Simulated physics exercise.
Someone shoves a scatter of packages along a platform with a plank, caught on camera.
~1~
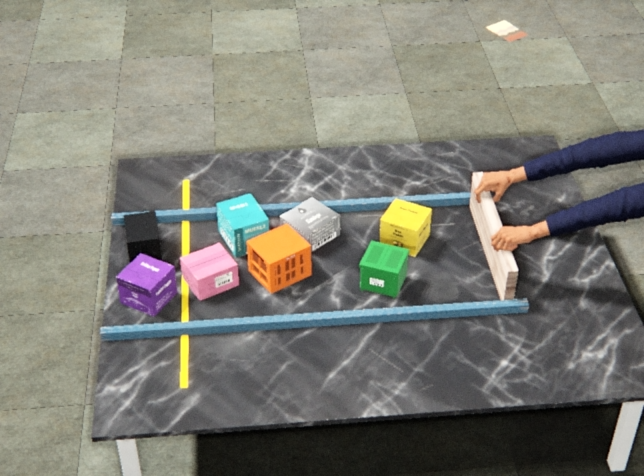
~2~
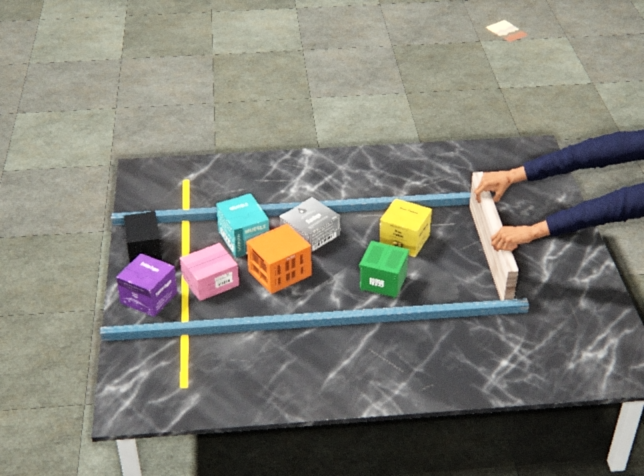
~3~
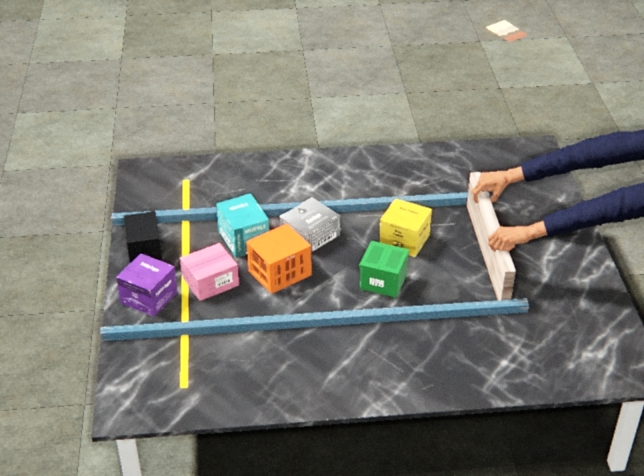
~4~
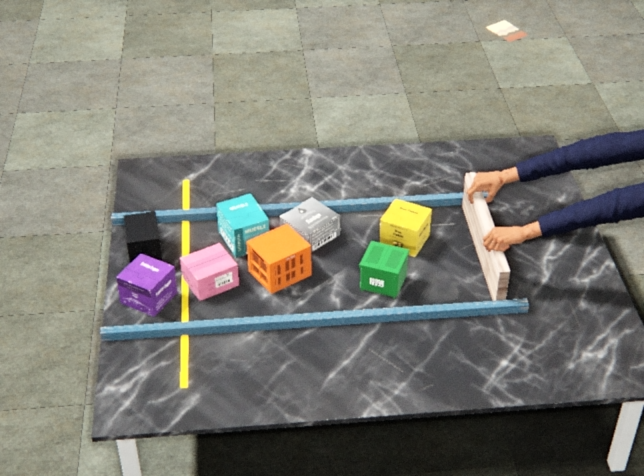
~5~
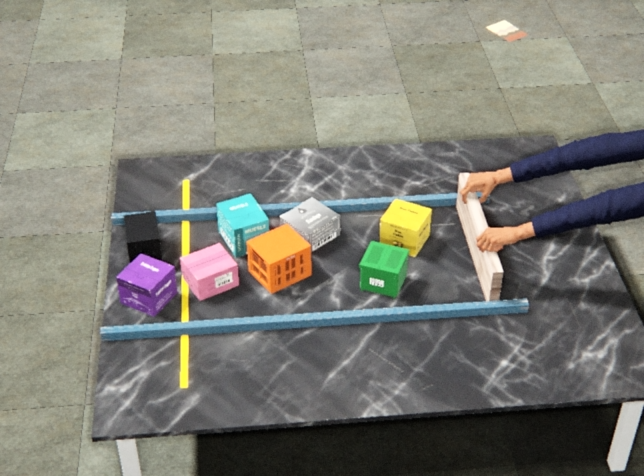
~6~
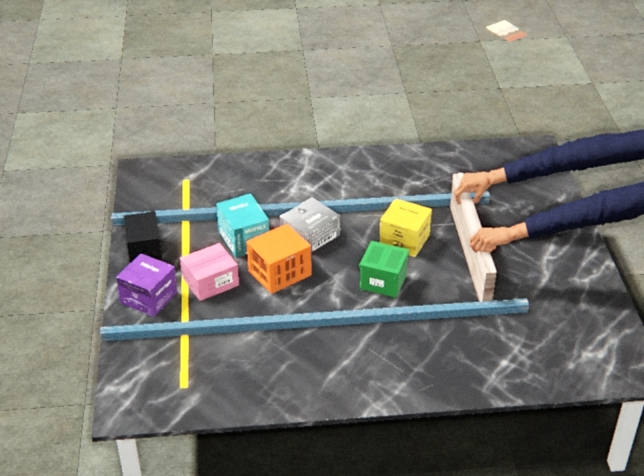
On a dark marbled table, two hands slide a plank slightly left toward scattered, motionless boxes.
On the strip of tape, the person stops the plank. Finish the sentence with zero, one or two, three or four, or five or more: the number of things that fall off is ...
The number of things that fall off is three or four.
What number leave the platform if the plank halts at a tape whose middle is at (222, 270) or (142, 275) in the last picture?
Tallies in order: 1 and 5.
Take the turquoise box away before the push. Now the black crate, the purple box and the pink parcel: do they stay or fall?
The black crate keeps its place; the purple box is gone; and the pink parcel is gone.
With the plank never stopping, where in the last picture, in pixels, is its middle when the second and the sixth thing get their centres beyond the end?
First around (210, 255), then around (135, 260).
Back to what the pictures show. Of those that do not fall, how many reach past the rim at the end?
Answer: 2.
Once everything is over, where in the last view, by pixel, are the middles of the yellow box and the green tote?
You'll see the yellow box at (164, 251), with the green tote at (164, 291).
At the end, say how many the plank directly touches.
At rest, 3 are in contact.
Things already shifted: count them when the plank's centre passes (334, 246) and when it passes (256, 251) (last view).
At the first point the count is 4, at the second it's 7.
Early on, none off yet; black crate at rest near (143, 240); purple box at rest near (147, 285); pink parcel at rest near (210, 272).
Finally, the number that fall off is three or four; lost, pink parcel, purple box and black crate.
